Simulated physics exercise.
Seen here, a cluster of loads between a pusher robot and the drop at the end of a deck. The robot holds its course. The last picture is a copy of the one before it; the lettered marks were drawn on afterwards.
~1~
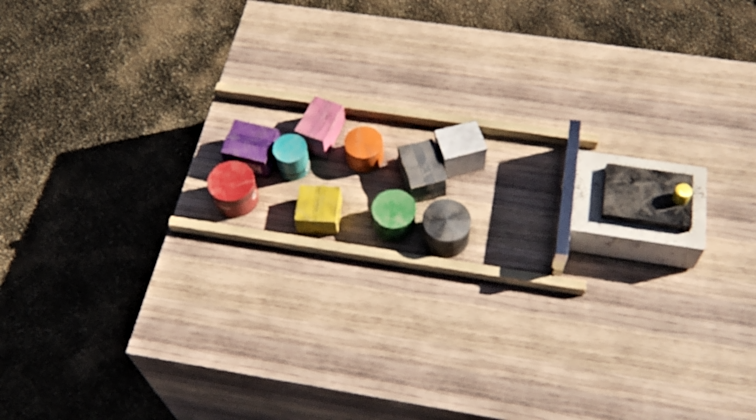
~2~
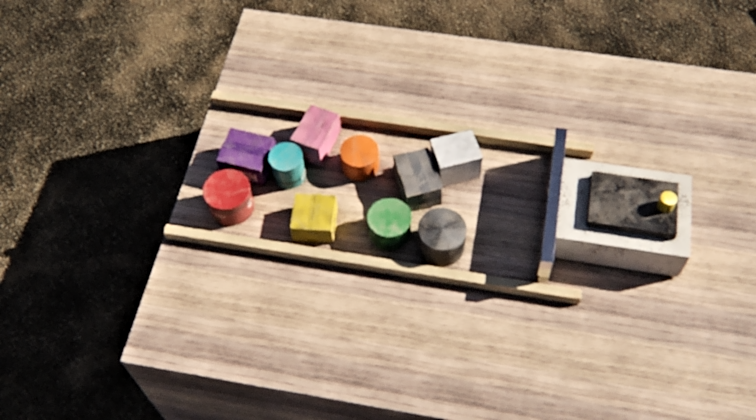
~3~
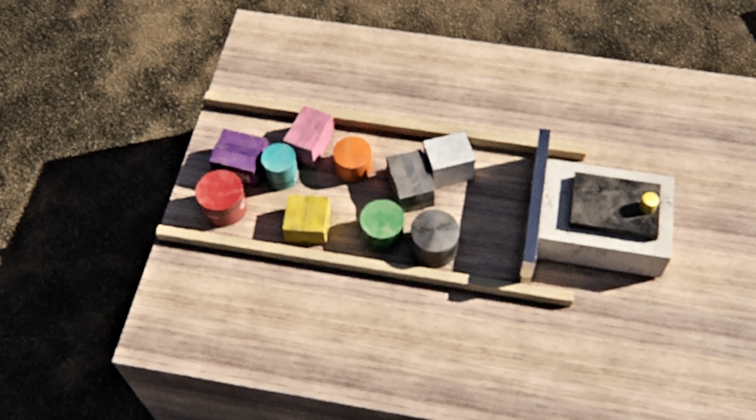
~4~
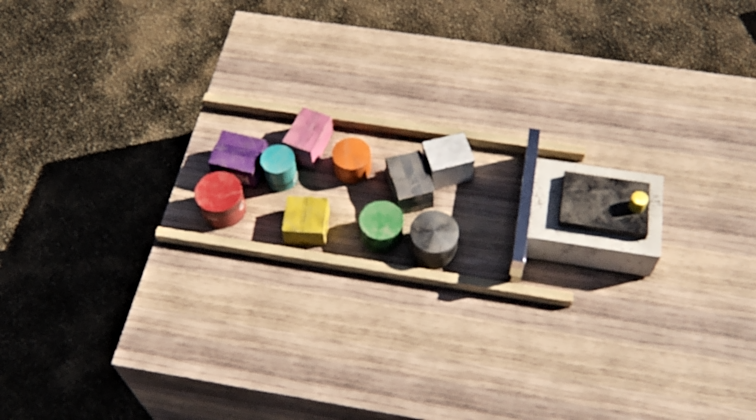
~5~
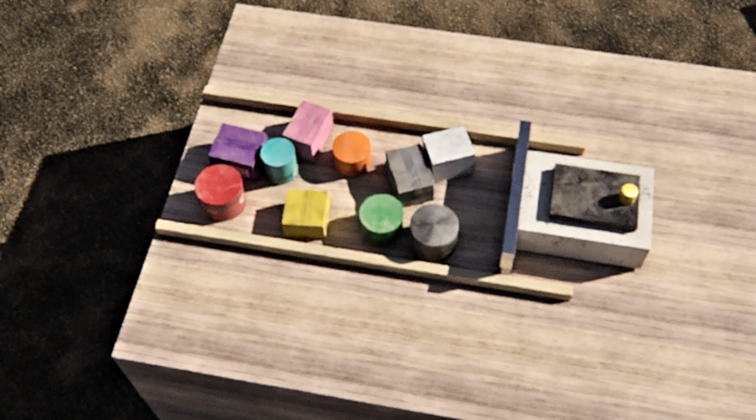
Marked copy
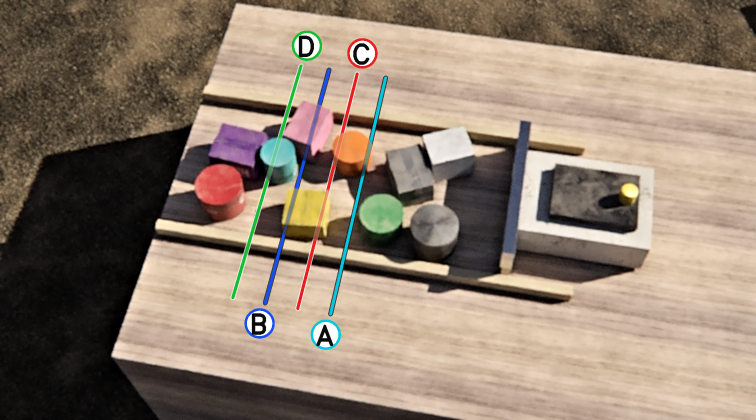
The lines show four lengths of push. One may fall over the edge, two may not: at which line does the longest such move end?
The farthest such stop is B.
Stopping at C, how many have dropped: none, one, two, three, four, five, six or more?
The count is none.
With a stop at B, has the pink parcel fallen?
No.
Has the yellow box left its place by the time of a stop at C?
By then, yes.
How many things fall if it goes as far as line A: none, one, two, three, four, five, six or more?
By then, none.
On the marked copy, A at (360, 187); B at (300, 178); C at (330, 182); D at (270, 173).
With B. Early on, robot (507, 183); black canister (398, 228); white crate (411, 145).
Further on, robot (426, 170); red pail (208, 194); pink parcel (273, 122).
At the end, robot (368, 162); purple parcel over the edge; red pail (179, 192); one fallen.
As for the rest, A is within the limit but short; C is within the limit but short; D drops four.
